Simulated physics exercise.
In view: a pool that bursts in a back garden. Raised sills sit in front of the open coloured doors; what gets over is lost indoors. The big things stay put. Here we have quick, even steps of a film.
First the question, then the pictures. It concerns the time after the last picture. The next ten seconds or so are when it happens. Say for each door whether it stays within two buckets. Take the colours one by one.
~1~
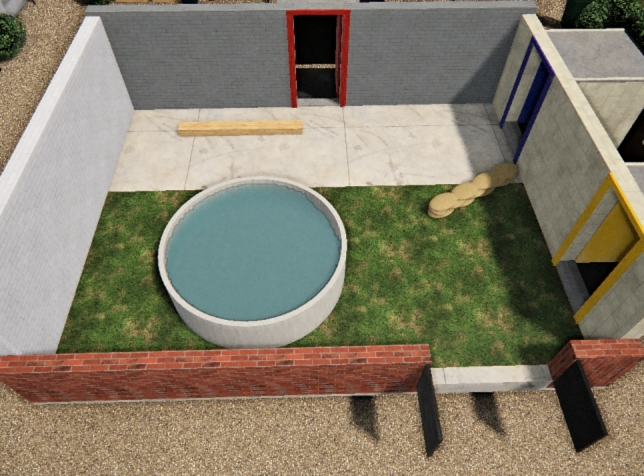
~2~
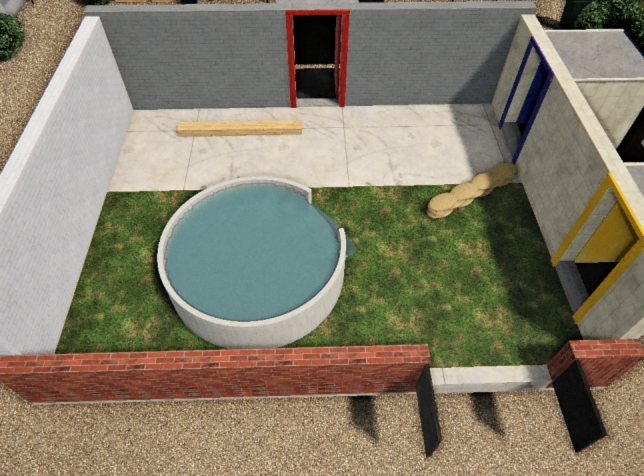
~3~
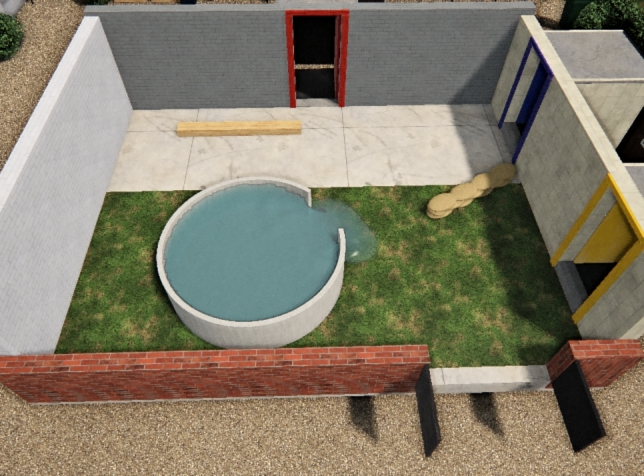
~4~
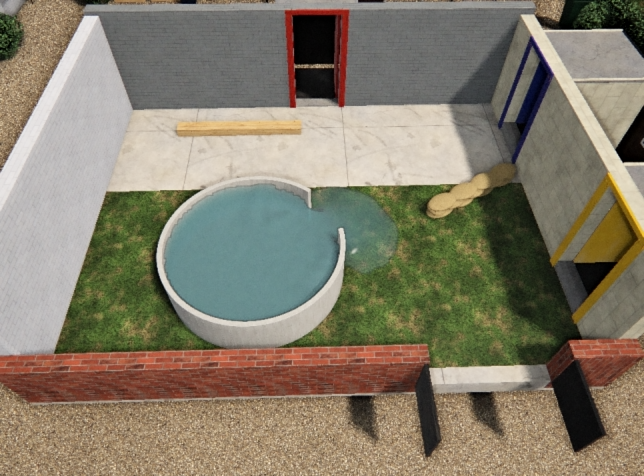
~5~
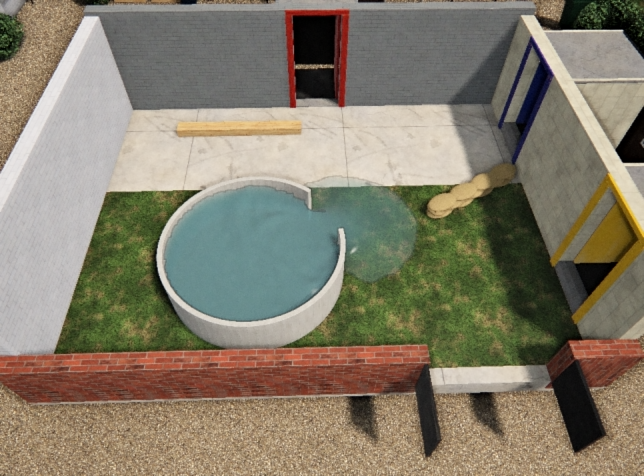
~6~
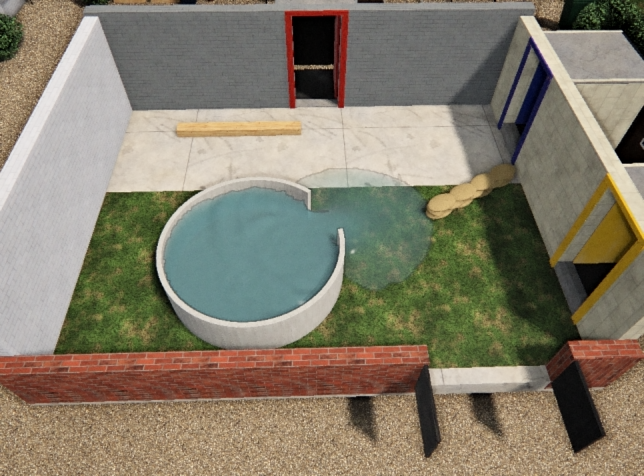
Result: The red door will count as flooded. The yellow door will not count as flooded. The blue door will not count as flooded.
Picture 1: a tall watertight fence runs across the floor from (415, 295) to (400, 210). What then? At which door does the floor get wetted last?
I'd say the yellow-painted one.
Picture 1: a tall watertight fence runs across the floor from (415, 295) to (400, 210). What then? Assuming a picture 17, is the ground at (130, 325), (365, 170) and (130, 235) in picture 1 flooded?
Lab note - point 1: Parched; point 2: Inundated; point 3: Parched.
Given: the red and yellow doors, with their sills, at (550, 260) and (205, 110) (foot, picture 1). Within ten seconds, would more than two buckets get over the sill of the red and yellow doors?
As I see it, the red door overshoots the mark while the yellow door remains within bounds.
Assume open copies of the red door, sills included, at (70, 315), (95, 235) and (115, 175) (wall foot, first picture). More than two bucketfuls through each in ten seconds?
The first misses the line, the next misses the line, the last misses the line.
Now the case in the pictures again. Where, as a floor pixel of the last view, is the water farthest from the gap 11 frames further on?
Somewhere near (487, 116).
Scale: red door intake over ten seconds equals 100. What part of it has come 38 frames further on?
My estimate: Close to 35 per cent.
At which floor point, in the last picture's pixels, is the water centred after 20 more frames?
Near (337, 226).
A moment on, water covers 25 % of the floor; the red door not reached, the yellow door not reached, the blue door not reached.
Next, water covers 45 % of the floor; the red door not reached, the yellow door not reached, the blue door wet at the sill, nothing in.
Then, water covers 55 % of the floor; the red door under two buckets in, the yellow door wet at the sill, nothing in, the blue door wet at the sill, nothing in.
Later, water covers 60 % of the floor; the red door over two buckets in, the yellow door wet at the sill, nothing in, the blue door under two buckets in.
In the end, water covers 85 % of the floor; the red door far over two buckets in, the yellow door wet at the sill, nothing in, the blue door under two buckets in.
